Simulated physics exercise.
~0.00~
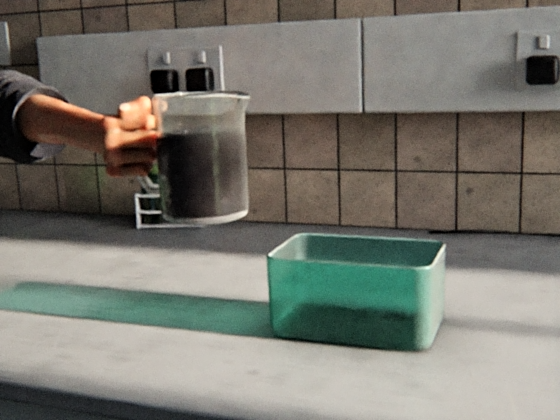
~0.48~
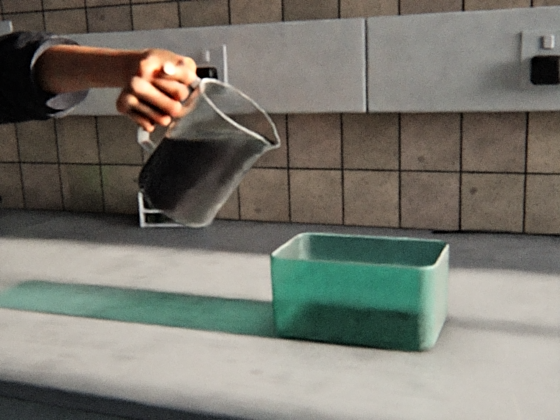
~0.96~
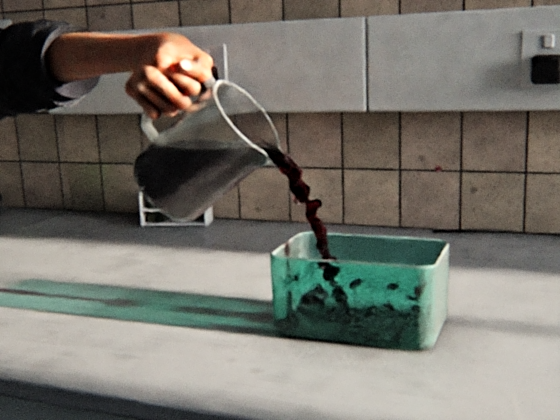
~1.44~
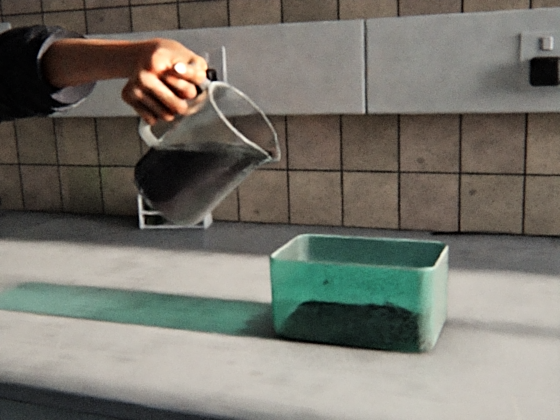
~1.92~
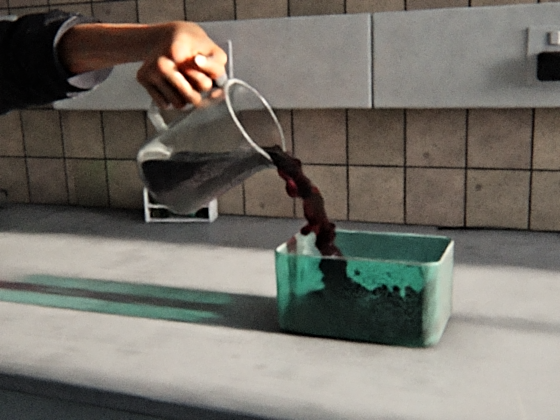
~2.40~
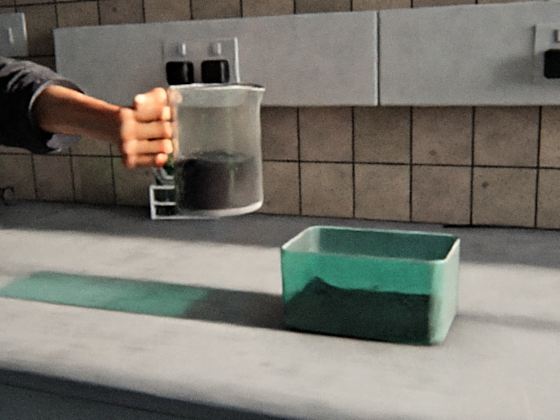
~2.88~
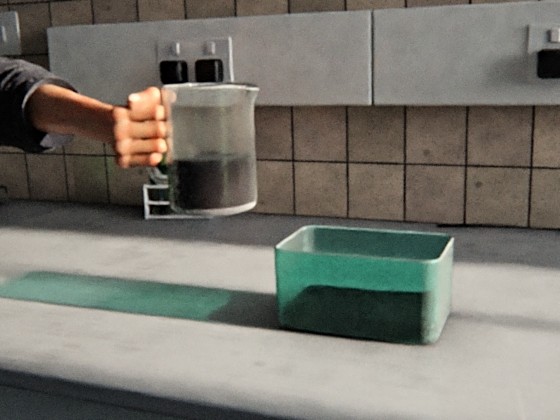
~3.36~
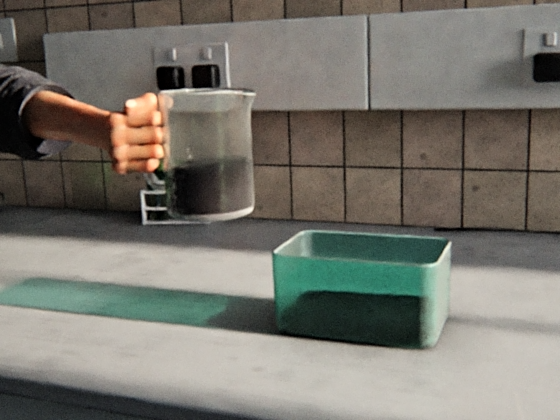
In this clip, a hand tilts a clear pitcher of dark liquid and pours some into a green oblong tub on a worktop, eases it back, then pours again before levelling it, leaving the tub partly filled and the pitcher still holding some liquid.
